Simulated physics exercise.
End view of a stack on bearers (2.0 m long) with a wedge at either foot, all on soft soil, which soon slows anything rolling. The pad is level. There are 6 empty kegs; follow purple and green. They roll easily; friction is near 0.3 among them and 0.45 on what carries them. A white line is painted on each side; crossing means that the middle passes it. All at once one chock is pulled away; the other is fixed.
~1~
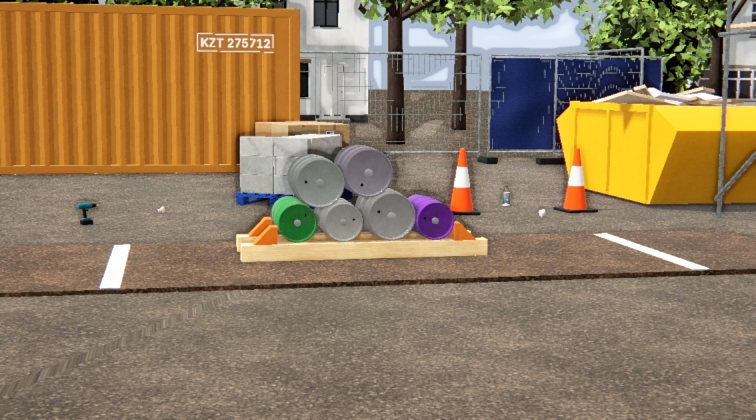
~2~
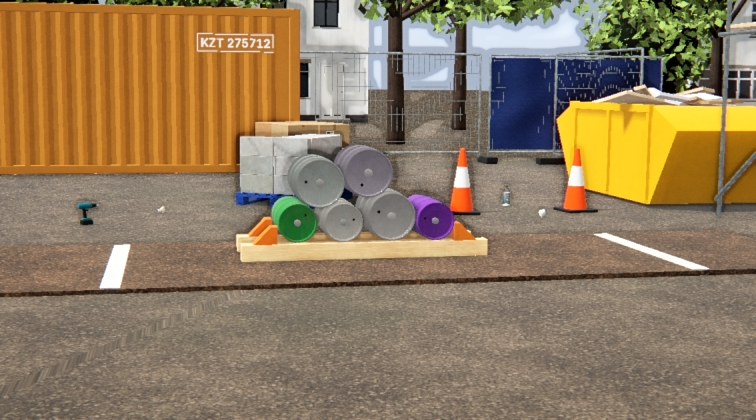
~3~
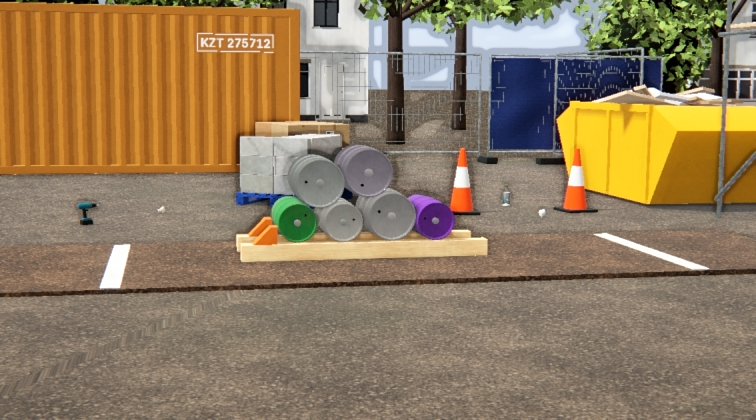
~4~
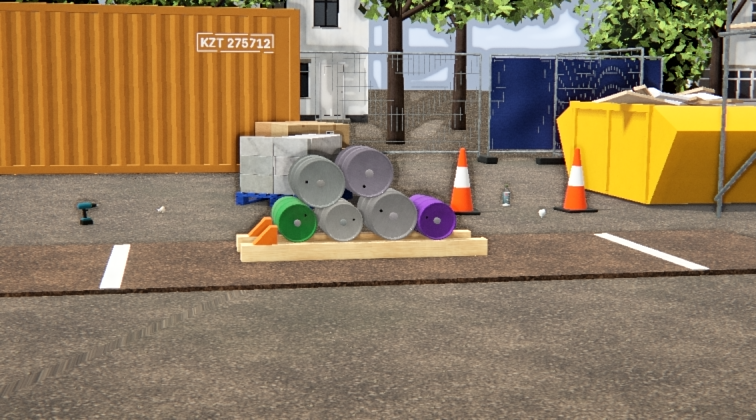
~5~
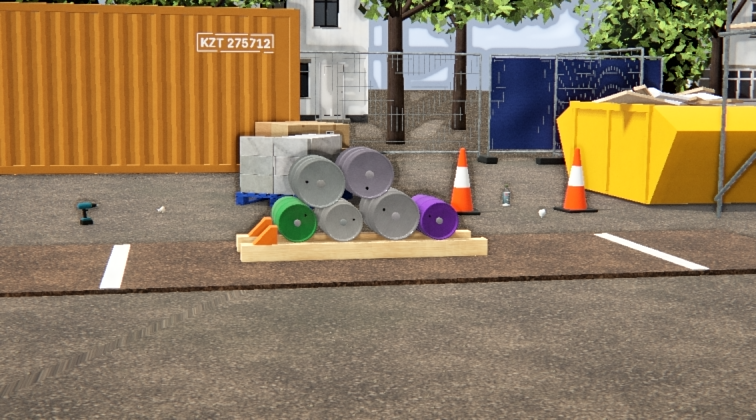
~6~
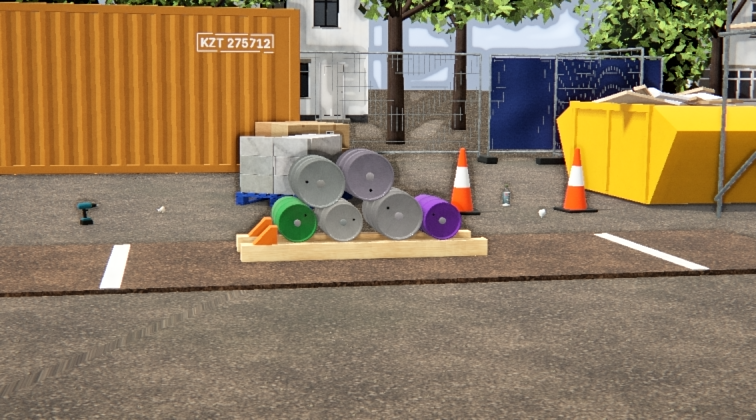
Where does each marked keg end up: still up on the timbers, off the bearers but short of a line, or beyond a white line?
Purple comes to rest off the bearers but short of a line. Green comes to rest still up on the timbers.
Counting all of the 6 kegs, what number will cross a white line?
In all, 0.
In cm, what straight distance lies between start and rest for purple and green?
Purple 120, green 0.
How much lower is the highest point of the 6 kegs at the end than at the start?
About 10 cm.
Then, 0.5 s past the sixth picture, purple is on the bearers, 25 cm from the bearers' right end, rolling right; green is on the bearers, 45 cm from the bearers' left end; 0 of 6 have crossed.
Then, 1.2 s past the sixth picture, purple is off the bearers, 135 cm short of the right line, rolling right; as before, green; 0 of 6 have crossed.
Finally (3.2 s after the last picture), purple is off the bearers, 70 cm short of the right line; green is on the bearers, 45 cm from the bearers' left end; 0 of 6 have crossed.
